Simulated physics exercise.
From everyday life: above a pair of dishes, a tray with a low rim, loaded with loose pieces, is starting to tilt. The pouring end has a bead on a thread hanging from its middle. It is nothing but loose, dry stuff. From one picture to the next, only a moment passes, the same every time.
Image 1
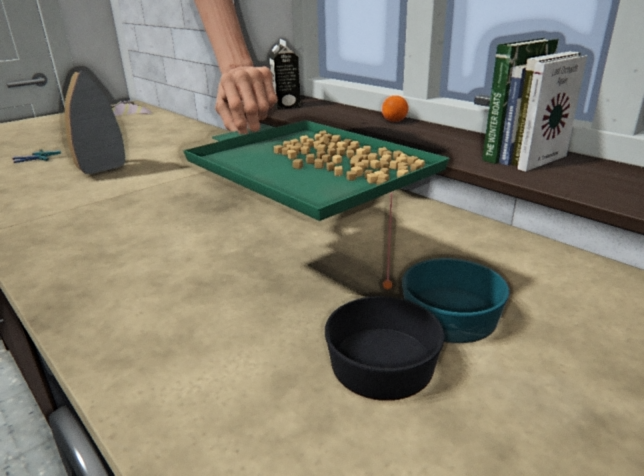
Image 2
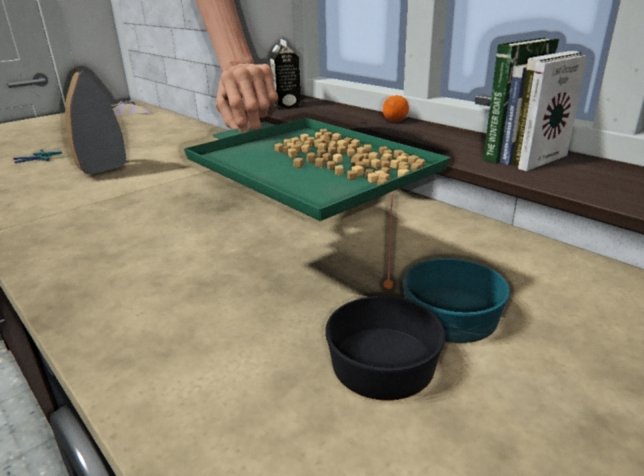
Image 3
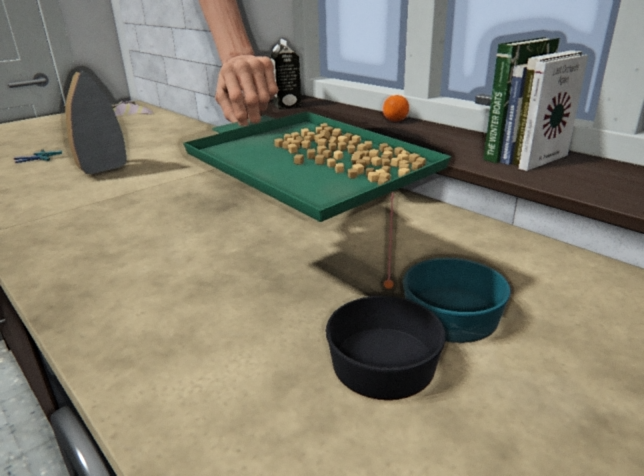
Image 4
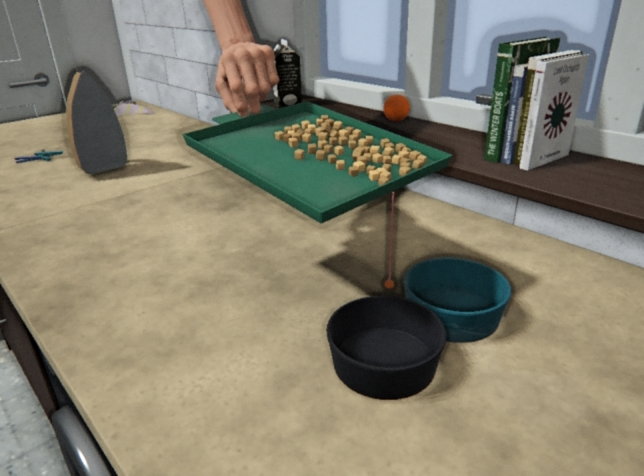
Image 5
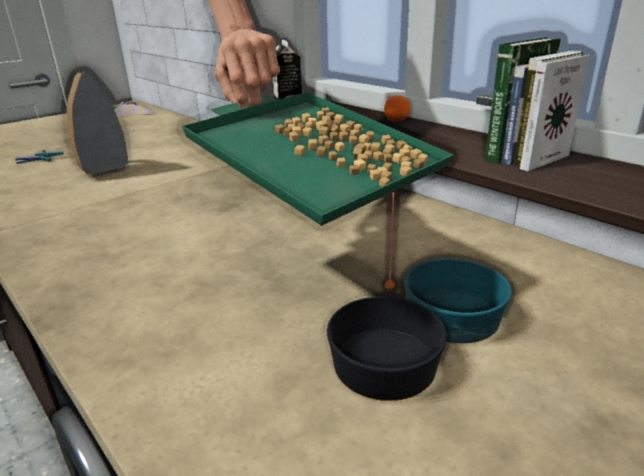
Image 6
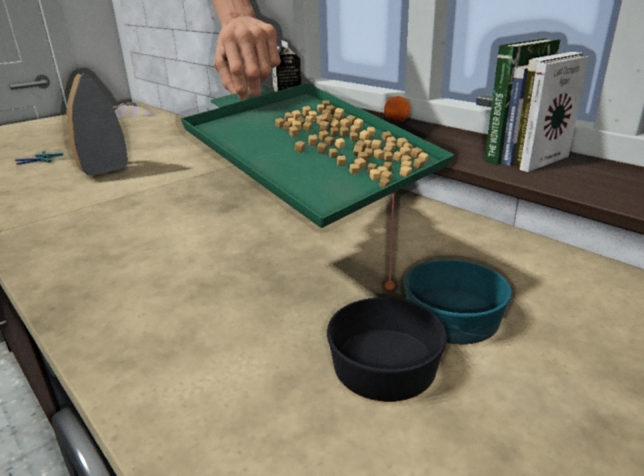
A sandy-coloured countertop beside a dark windowsill is seen from above at an angle, the view staying still. A hand at the far edge of a green tray of small wooden cubes is above a black dish and a teal one, with an orange ball, upright books and a dark bottle behind. The hand rises slightly, the tray tilting a little toward its near left corner while the cubes stay on it.
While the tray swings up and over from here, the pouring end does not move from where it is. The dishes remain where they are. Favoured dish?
Bigger share: Left.
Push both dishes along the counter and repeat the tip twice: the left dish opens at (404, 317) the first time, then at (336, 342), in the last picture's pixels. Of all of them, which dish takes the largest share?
First try: The leftmost dish. Second try: The leftmost dish.
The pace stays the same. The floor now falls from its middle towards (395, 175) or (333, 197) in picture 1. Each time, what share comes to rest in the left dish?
0 % then 70 %, roughly.
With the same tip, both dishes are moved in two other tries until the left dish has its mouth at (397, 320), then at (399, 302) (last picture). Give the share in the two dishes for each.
60 per cent, then 30 per cent.
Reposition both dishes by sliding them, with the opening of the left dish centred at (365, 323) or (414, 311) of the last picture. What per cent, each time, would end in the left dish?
70 %, 60 %.
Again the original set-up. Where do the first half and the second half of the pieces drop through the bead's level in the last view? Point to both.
About (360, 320) to begin with, then about (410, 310).
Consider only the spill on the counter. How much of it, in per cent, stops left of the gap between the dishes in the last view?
It comes out at roughly 50 percent.
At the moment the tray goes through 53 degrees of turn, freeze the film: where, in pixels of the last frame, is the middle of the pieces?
I'd mark it close to (378, 174).
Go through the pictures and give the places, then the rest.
In the first picture, corners of the pouring end near (319, 207) and (446, 158), level; middle of the load near (350, 154), small wooden cubes; left dish near (429, 372); right dish near (498, 318); bead on its thread near (388, 285).
In the second picture, corners of the pouring end near (320, 207) and (446, 157), level; middle of the load near (351, 153).
In the third picture, corners of the pouring end near (320, 208) and (447, 156), tipped barely, lowest at the left corner; middle of the load near (352, 150).
In the fourth picture, corners of the pouring end near (321, 210) and (448, 155), tipped a little, lowest at the left corner; middle of the load near (352, 145).
In the fifth picture, corners of the pouring end near (322, 213) and (450, 154), tipped a little, lowest at the left corner; middle of the load near (353, 141).
In the sixth picture, corners of the pouring end near (322, 216) and (450, 154), tipped a little, lowest at the left corner; middle of the load near (354, 137); left dish near (431, 373); right dish near (500, 319).
Shortly afterwards, tray tipped steeply; all but a few on the tray; only a few in the air.
Next, tray tipped right over; the bulk on the tray; a little in the left dish; only a few outside both; only a few in the air.
Some moments later, tray tipped past a quarter turn; near two thirds in the left dish; a little in the right dish; near a quarter outside both.
In the end, tray tipped past a quarter turn; near two thirds in the left dish; a little in the right dish; near a quarter outside both.
